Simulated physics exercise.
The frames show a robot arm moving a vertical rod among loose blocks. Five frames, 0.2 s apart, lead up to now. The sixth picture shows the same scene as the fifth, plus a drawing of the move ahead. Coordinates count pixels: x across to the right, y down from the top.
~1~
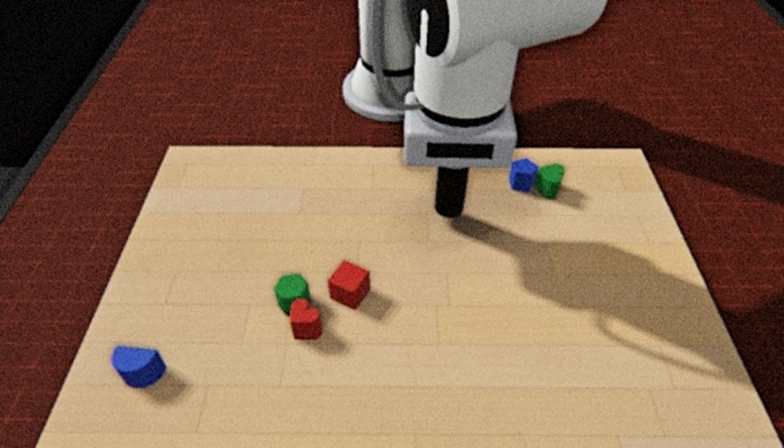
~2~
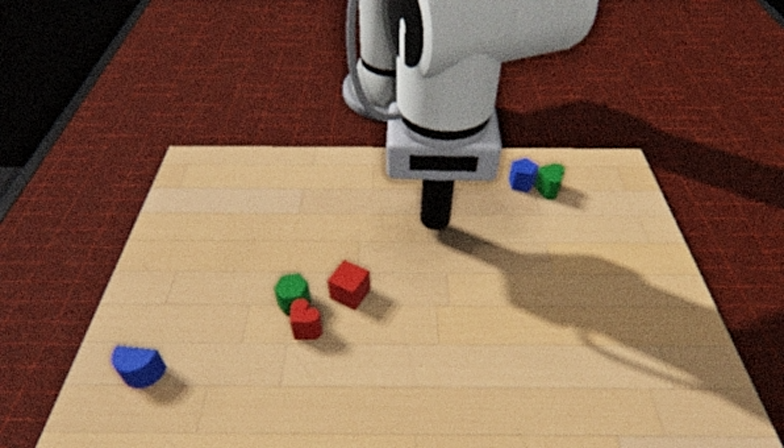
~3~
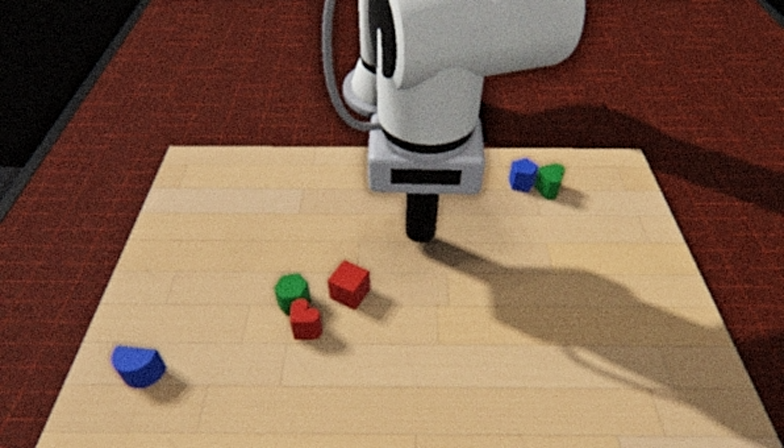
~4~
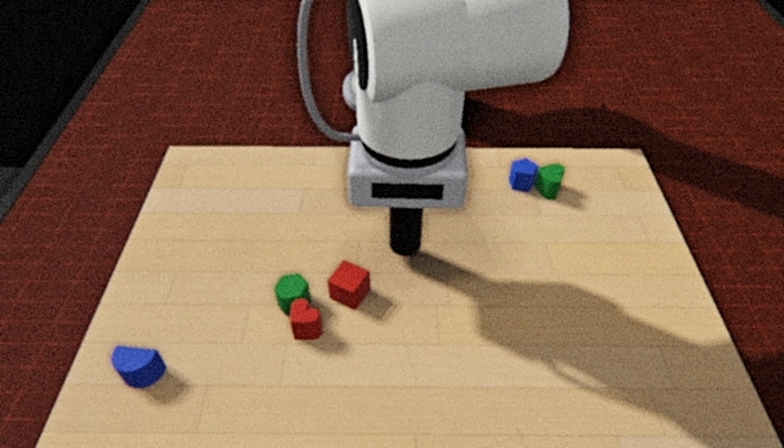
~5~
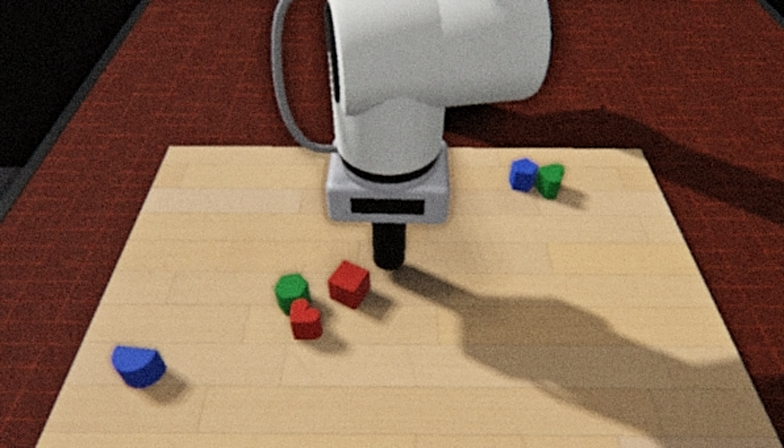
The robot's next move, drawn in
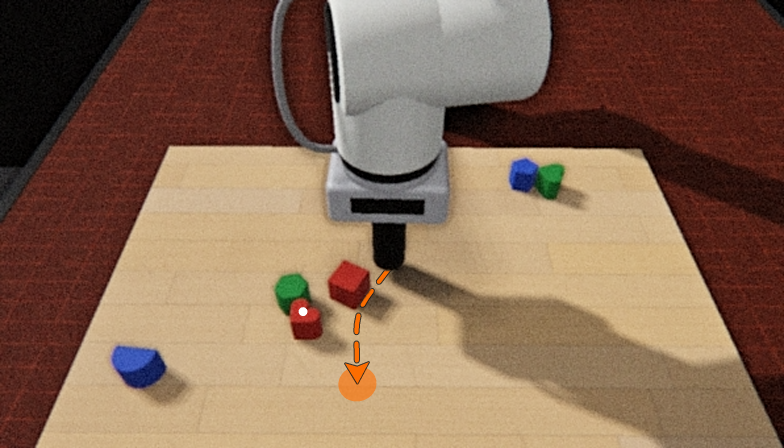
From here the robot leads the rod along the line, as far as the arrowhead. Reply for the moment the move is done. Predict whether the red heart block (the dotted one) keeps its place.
It sits in its place.
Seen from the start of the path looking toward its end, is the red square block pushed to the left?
No, it doesn't check out.
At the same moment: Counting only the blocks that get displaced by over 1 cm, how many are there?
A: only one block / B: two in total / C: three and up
My answer is option A.
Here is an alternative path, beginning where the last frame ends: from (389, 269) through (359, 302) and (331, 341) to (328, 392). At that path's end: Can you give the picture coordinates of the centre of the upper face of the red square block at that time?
Close to (307, 294).
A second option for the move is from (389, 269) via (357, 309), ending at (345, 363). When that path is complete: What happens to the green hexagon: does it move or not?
The block in question stays where it was by the end.
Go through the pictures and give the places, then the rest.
The first picture shows lower end of the rod (449, 209), tops of blocks, red heart block (303, 312), red square block (349, 275).
The second picture shows rod (435, 221), blocks as before.
The third picture shows rod (421, 233), blocks as before.
The fourth picture shows rod (405, 246), blocks as before.
The fifth picture shows rod (389, 260), red heart block (303, 312), red square block (349, 275).
The drawn path runs from (389, 269) through (366, 300) and (356, 339) to (357, 383); the dot is on the red heart block.
What follows on the original path. One third of the way, rod (365, 292); red square block (330, 285), turned 50° clockwise.
Two thirds of the way, rod (356, 331); red square block (325, 290), turned 75° clockwise.
At the end, rod (357, 375); red heart block not moved; red square block (325, 290), turned 75° clockwise.
